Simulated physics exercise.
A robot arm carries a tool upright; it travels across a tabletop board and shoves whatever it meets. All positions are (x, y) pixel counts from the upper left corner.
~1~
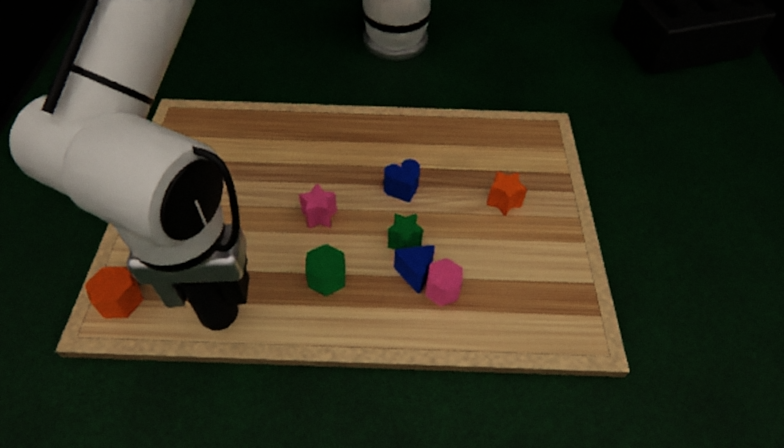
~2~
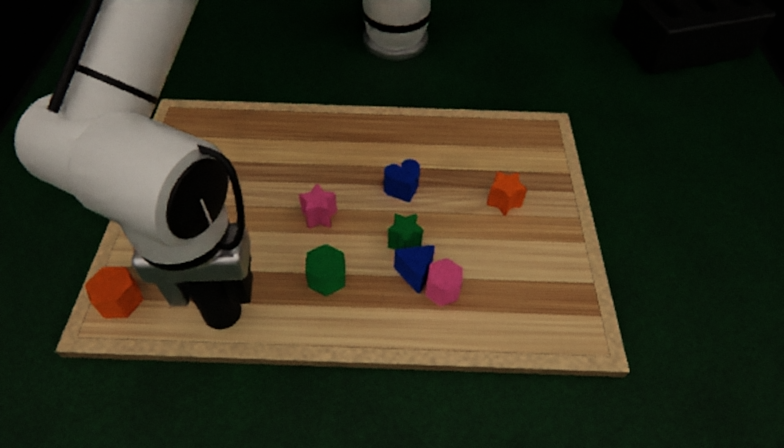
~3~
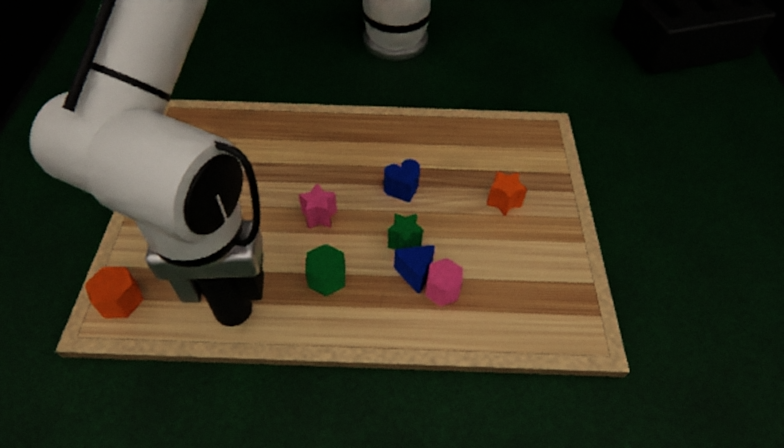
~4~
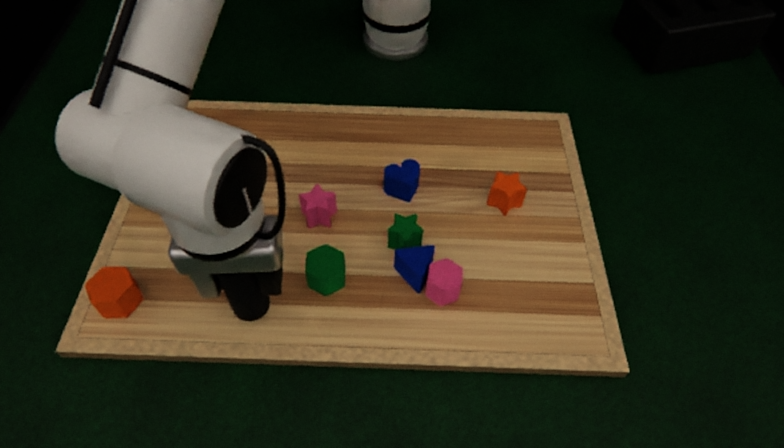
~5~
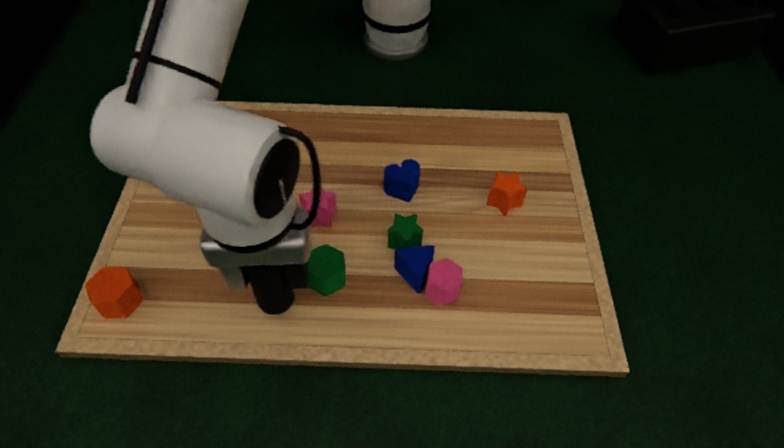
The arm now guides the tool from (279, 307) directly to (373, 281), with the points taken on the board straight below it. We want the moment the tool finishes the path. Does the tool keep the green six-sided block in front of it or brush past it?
When the path is over, you would find the green six-sided block off to the side or behind the tool.
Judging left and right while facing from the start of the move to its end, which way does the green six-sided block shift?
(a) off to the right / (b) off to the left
Letter b.
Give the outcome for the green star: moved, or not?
From what I can tell, it will keep its place.
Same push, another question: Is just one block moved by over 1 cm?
Yes, that is how it ends up.
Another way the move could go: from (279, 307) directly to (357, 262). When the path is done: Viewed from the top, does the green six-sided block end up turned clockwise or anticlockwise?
Rotation: Clockwise.
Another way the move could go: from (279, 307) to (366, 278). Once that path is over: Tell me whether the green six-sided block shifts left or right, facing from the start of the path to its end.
Side: Left.
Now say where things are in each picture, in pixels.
In the first frame, tool tip (220, 314); block tops, green six-sided block (325, 261); green star (406, 225); blue triangular block (417, 257).
In the second frame, tool (223, 313); blocks unchanged.
In the third frame, tool (234, 311); blocks unchanged.
In the fourth frame, tool (252, 306); blocks unchanged.
In the fifth frame, tool (276, 299); green six-sided block (325, 261); green star (406, 225); blue triangular block (417, 257).
What follows on the original path. One third of the way, tool (310, 290); green six-sided block (332, 256).
Two thirds of the way, tool (342, 281); green six-sided block (351, 242), turned 25° anticlockwise.
At the end, tool (373, 272); green six-sided block (357, 236), turned 45° anticlockwise; green star in place; blue triangular block in place.
